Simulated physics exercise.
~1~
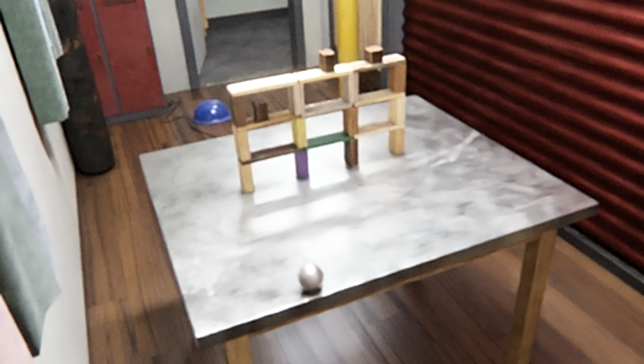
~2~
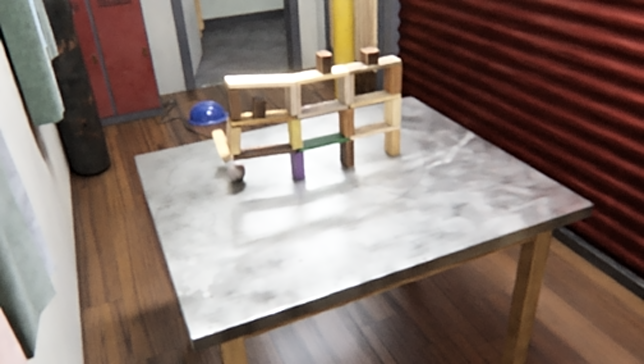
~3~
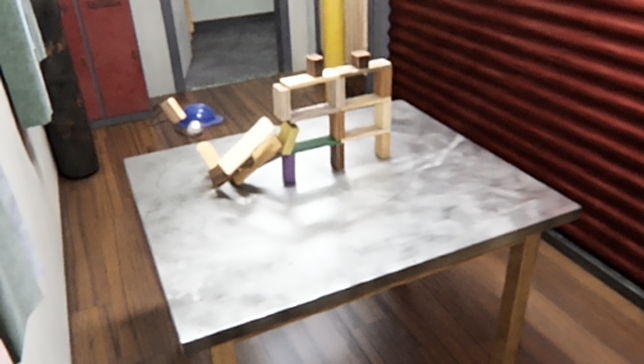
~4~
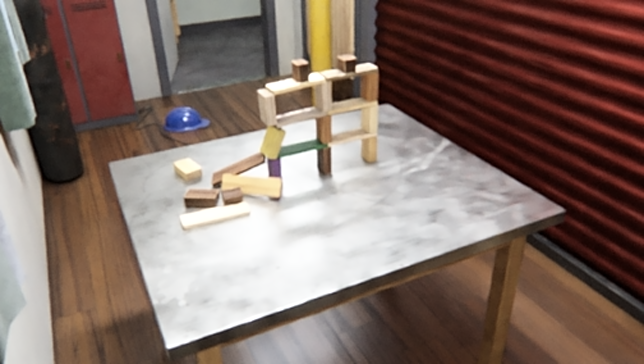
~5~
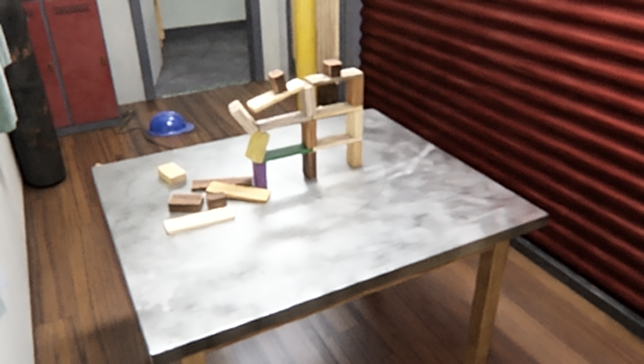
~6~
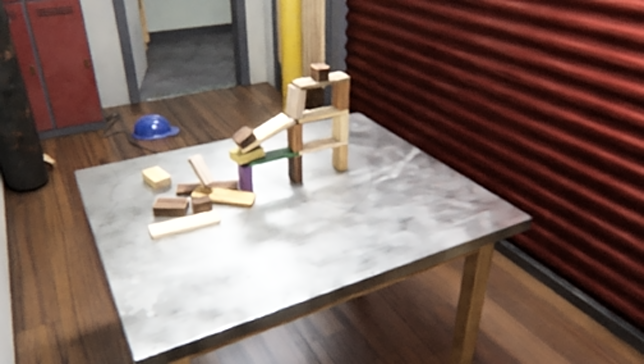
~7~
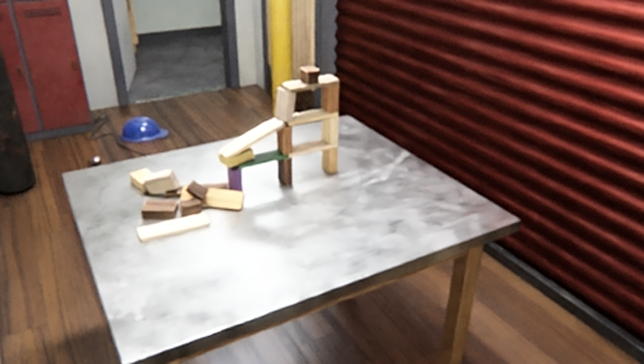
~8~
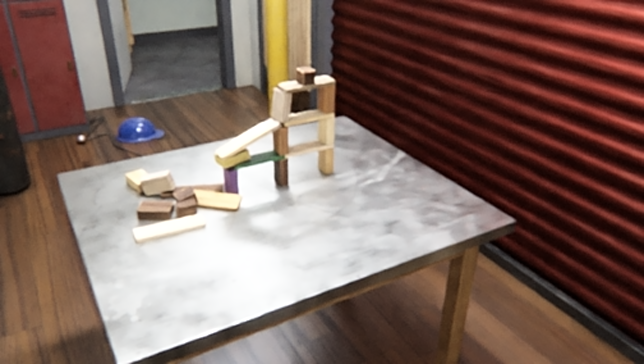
In a room with a red corrugated wall, a wooden block structure stands on a marbled table while a steel ball sits near the front edge. The ball rolls away from the viewer and strikes the structure's left end, knocking the lower post askew. The left section collapses, spilling planks and blocks onto the table. The yellow post beside it then leans over, and the boards above slope down to the left, dropping more pieces. Finally the right section still stands with a dark block on top, and the green plank stays up beside the upright purple post.
